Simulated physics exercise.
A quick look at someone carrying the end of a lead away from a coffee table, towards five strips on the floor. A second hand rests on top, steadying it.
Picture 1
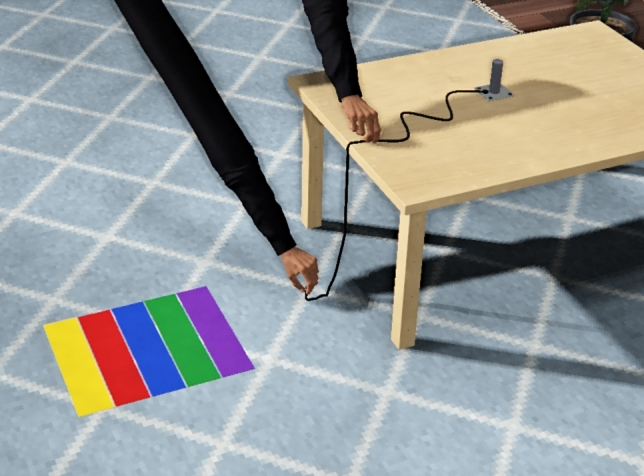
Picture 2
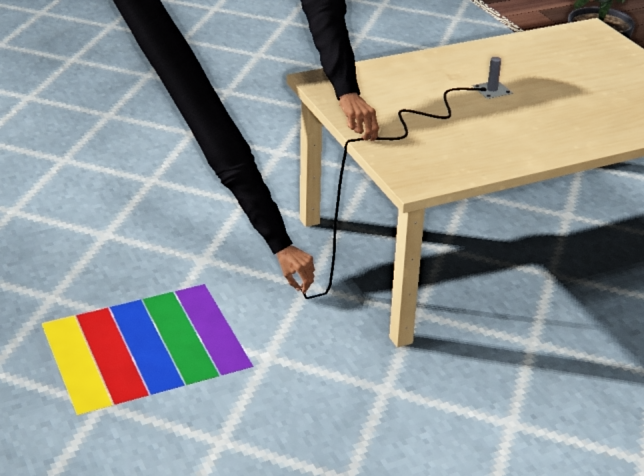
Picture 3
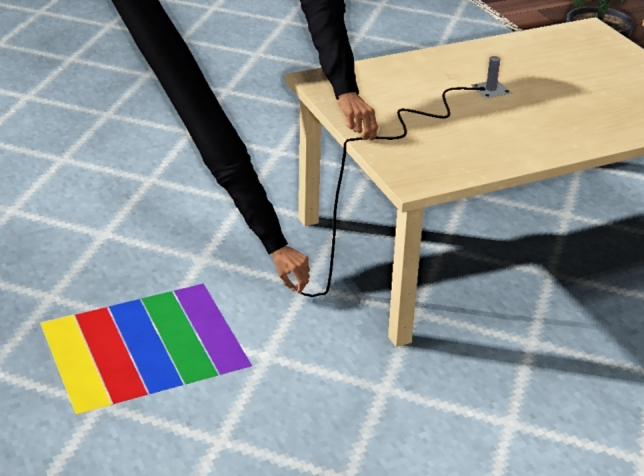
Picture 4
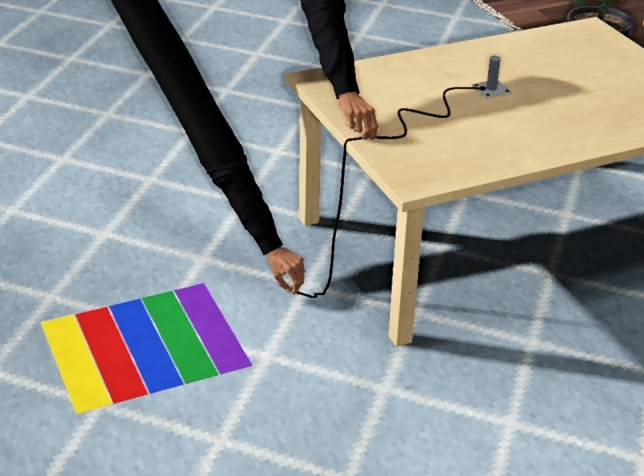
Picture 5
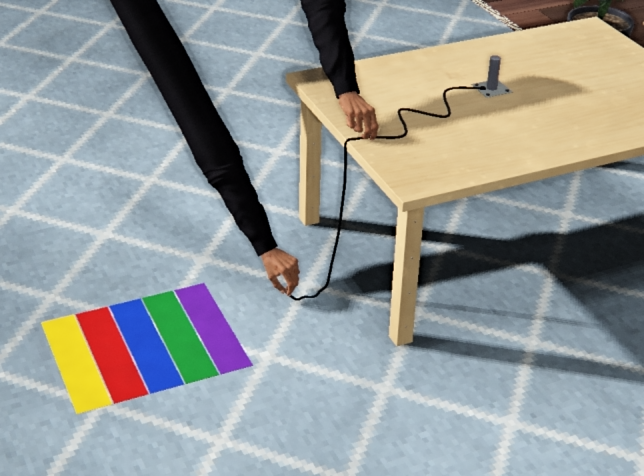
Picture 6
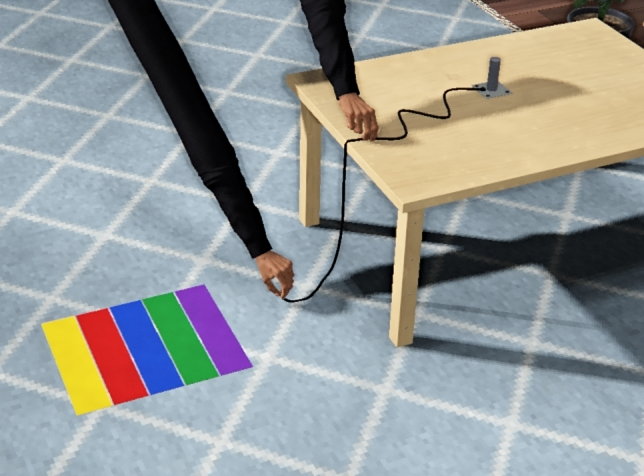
The free end of a black lead, pinched in a hand beside a pale wooden table, shifts slowly left, a short way above or along the blue carpet. The other hand stays at the table's edge on the lead, and the hanging part slants outward slightly, still short of the purple strip.
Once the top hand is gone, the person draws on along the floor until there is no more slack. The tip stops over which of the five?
Over the red strip.
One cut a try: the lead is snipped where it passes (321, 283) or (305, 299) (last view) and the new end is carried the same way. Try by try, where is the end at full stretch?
The first cut gives (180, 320) and the second gives (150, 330).
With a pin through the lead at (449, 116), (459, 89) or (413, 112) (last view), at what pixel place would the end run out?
Result per try (px, approx.): (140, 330); (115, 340); (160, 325).
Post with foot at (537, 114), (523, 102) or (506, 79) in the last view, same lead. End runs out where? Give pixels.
Somewhere near (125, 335), (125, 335) and (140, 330), in that order.
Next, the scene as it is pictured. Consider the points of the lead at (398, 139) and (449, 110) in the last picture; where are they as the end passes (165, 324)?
Taking them in turn, (338, 164) and then (424, 112).
Soon after, end near (165, 324); over green.
After that, end near (128, 334); over blue.
At the stop, end near (106, 340); over red. It gets as far as the red strip.
